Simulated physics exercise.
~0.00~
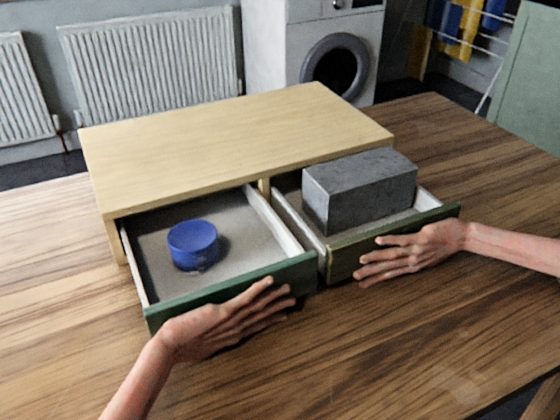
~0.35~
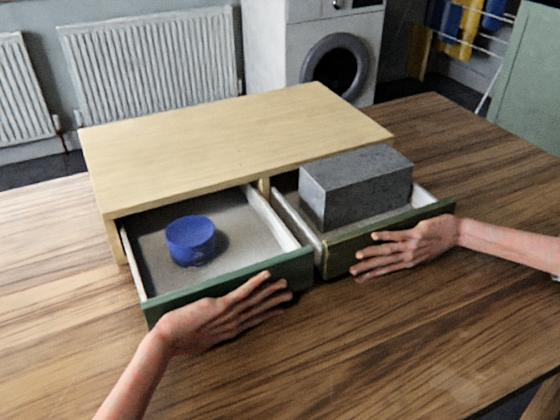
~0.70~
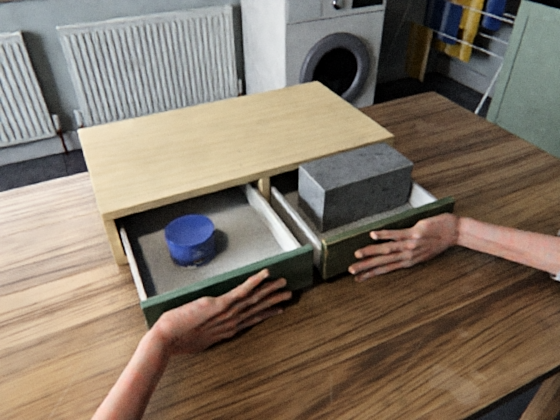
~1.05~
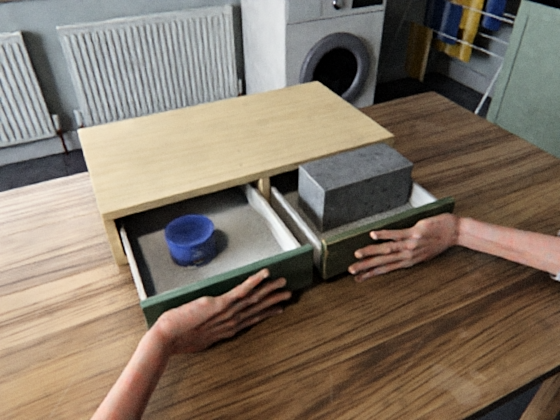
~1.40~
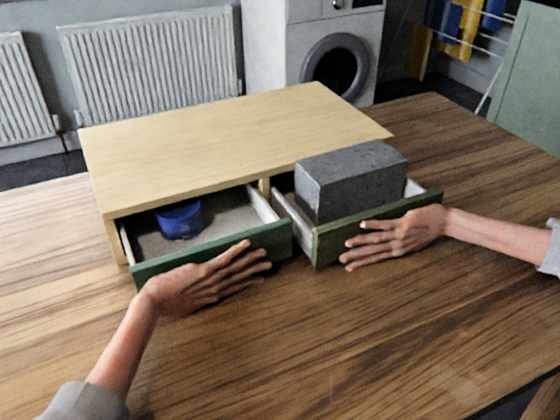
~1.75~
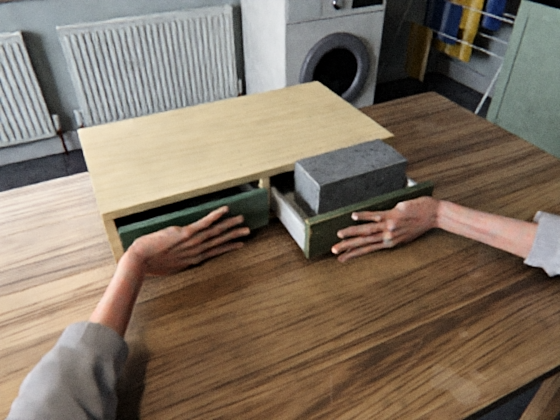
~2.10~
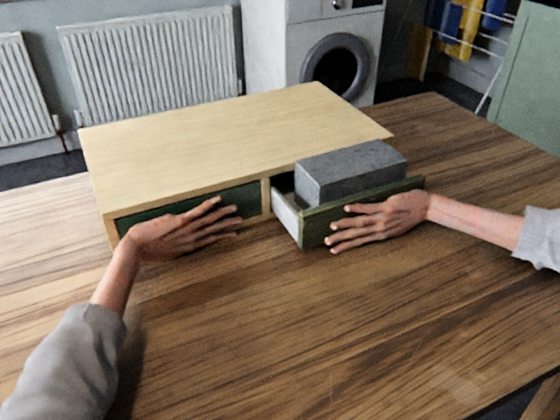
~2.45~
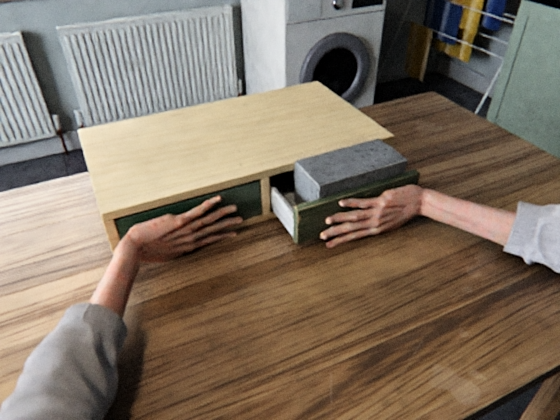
On a wooden table, two hands push in a small chest's drawers, the left closing over a blue pot, the brick-filled right staying ajar.
